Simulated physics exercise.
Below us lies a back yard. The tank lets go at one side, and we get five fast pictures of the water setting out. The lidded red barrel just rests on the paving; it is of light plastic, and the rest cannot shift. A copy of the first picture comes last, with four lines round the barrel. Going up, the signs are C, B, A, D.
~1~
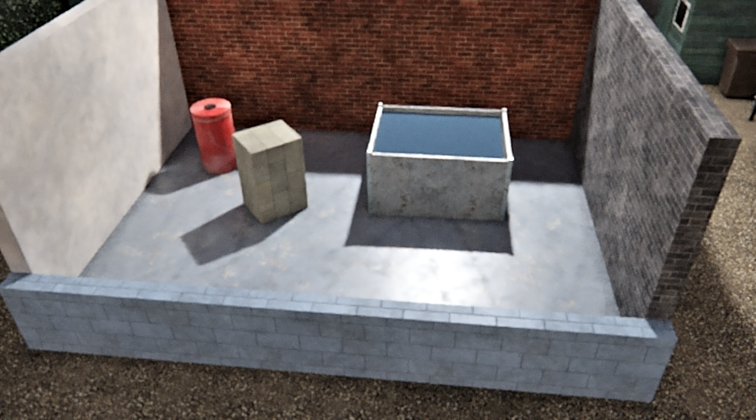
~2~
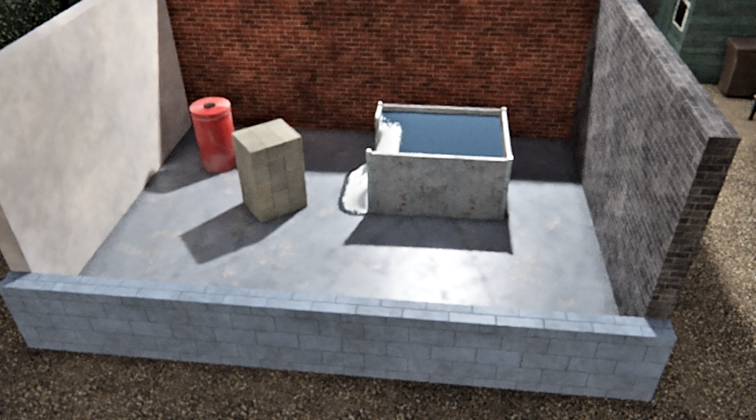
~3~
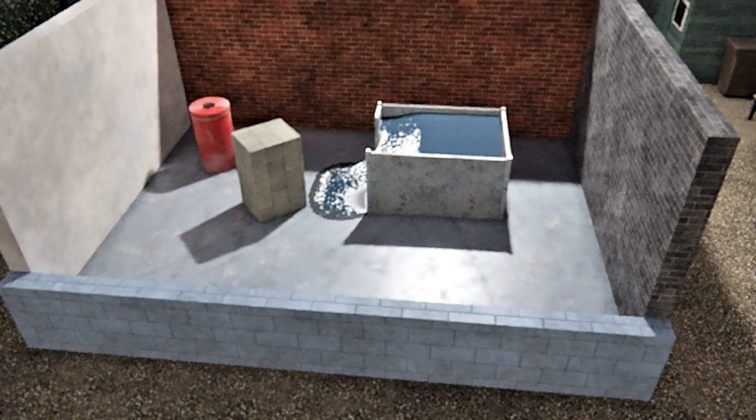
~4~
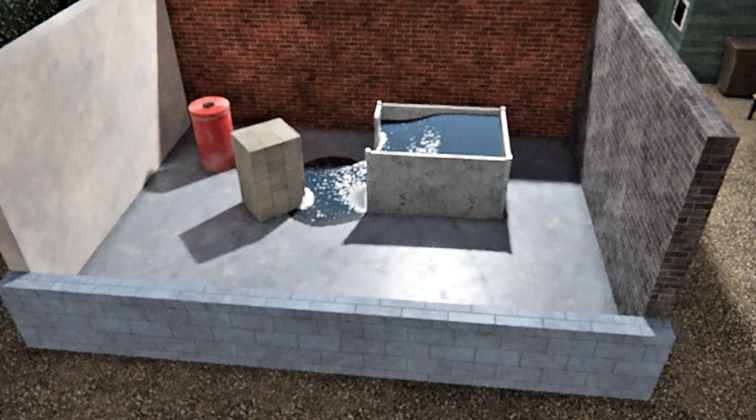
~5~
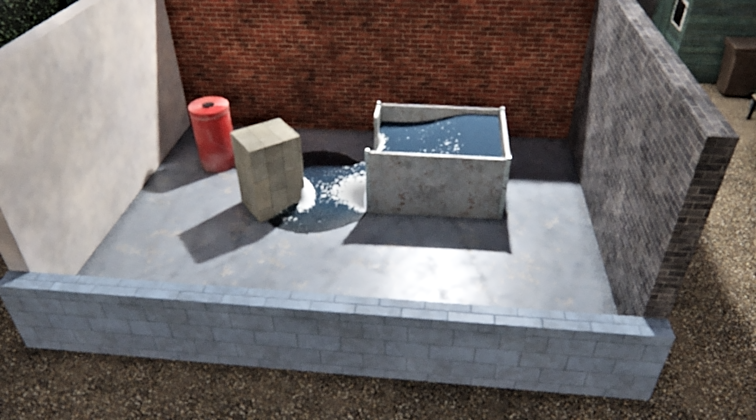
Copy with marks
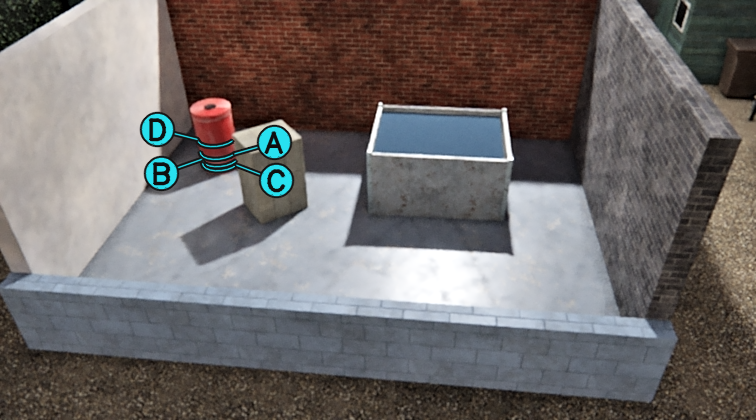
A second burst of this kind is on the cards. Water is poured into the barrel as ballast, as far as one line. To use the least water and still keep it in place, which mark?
D.
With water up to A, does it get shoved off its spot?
Yes, that goes wrong.
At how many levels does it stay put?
One.
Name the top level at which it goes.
It is A.
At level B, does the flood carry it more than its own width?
Yes, it does.
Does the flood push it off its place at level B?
Yes, it does.
In cyan, A at (213, 159); B at (214, 166); C at (215, 170); D at (210, 146); from the bottom up C, B, A, D.
For level A, it is pushed about half its own width away.
For level B, it is pushed about twice its own width away.
For level C, it is pushed about twice its own width away.
For level D, it does not move.
